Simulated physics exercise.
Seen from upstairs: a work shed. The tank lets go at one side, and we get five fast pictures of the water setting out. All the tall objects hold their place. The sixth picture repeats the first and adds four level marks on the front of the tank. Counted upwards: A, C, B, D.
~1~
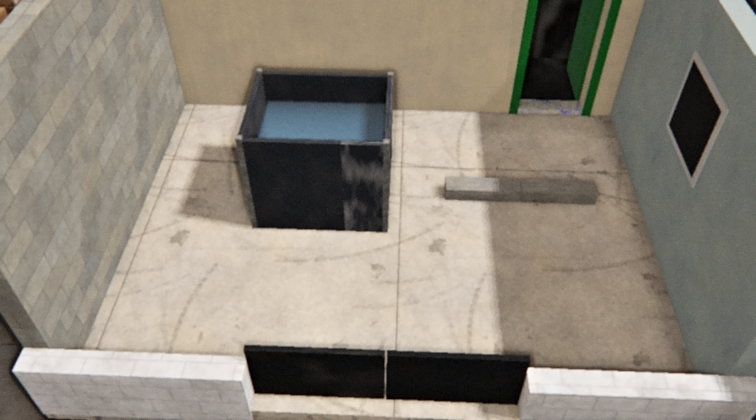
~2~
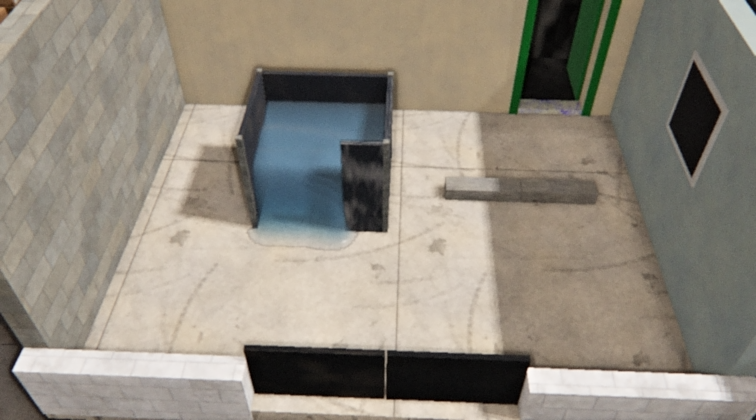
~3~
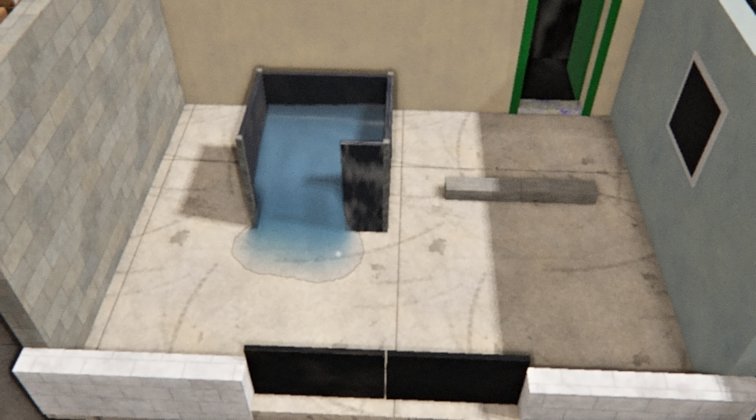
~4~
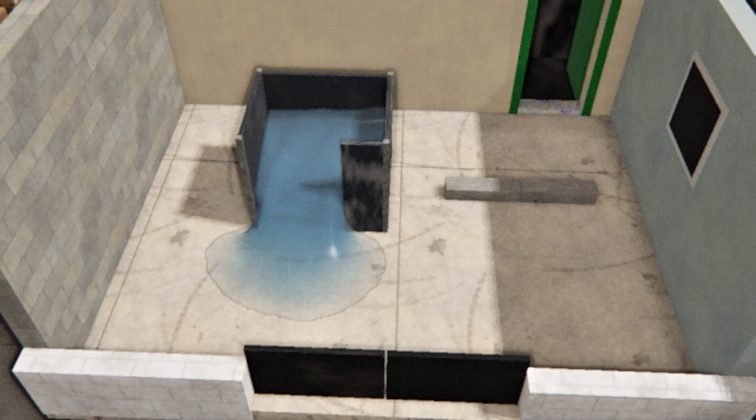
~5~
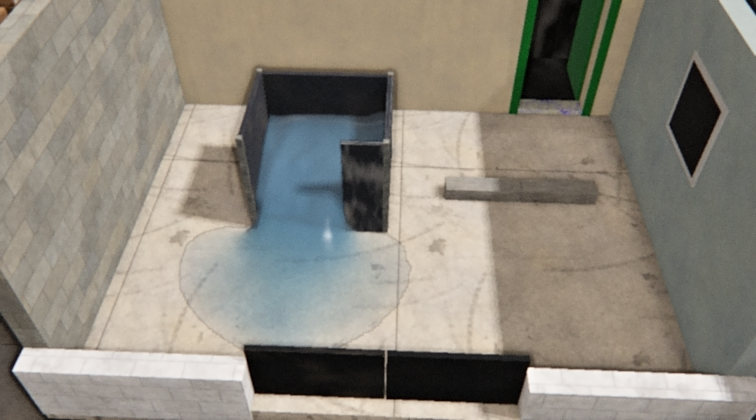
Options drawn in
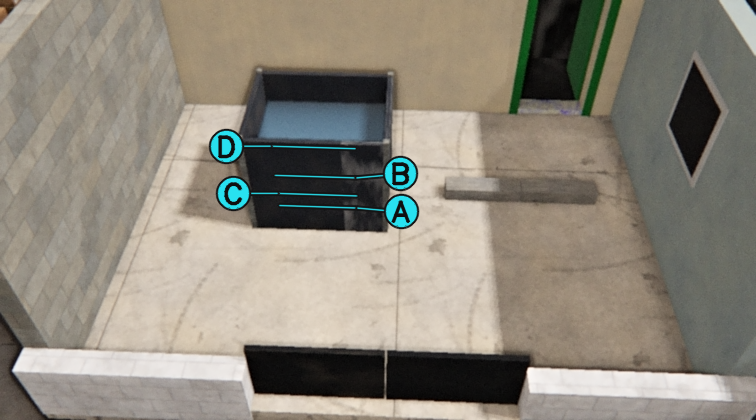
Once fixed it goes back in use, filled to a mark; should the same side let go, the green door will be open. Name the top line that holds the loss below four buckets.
The answer is line B.
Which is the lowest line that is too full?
That is line D.
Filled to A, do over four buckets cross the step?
No.
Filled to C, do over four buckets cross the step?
No.
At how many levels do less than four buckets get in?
Three of them.
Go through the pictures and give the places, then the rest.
In the first frame, water in the tank at rest, its middle at (321, 133); foot of the green doorway at (549, 114); shut gate at (386, 359).
In the second frame, front seen at (348, 236), 1 % of the ground wet.
In the third frame, front seen at (344, 268), 4 % of the ground wet.
In the fourth frame, front seen at (317, 312), 8 % of the ground wet.
In the fifth frame, front seen at (380, 309), 13 % of the ground wet.
On the marked copy, A at (318, 206); B at (315, 176); C at (317, 194); D at (313, 147); from the bottom up A, C, B, D.
If A is chosen, nothing gets over.
If B is chosen, a bucket or two gets in.
If C is chosen, nothing gets over.
If D is chosen, about 9 bucketfuls get in.
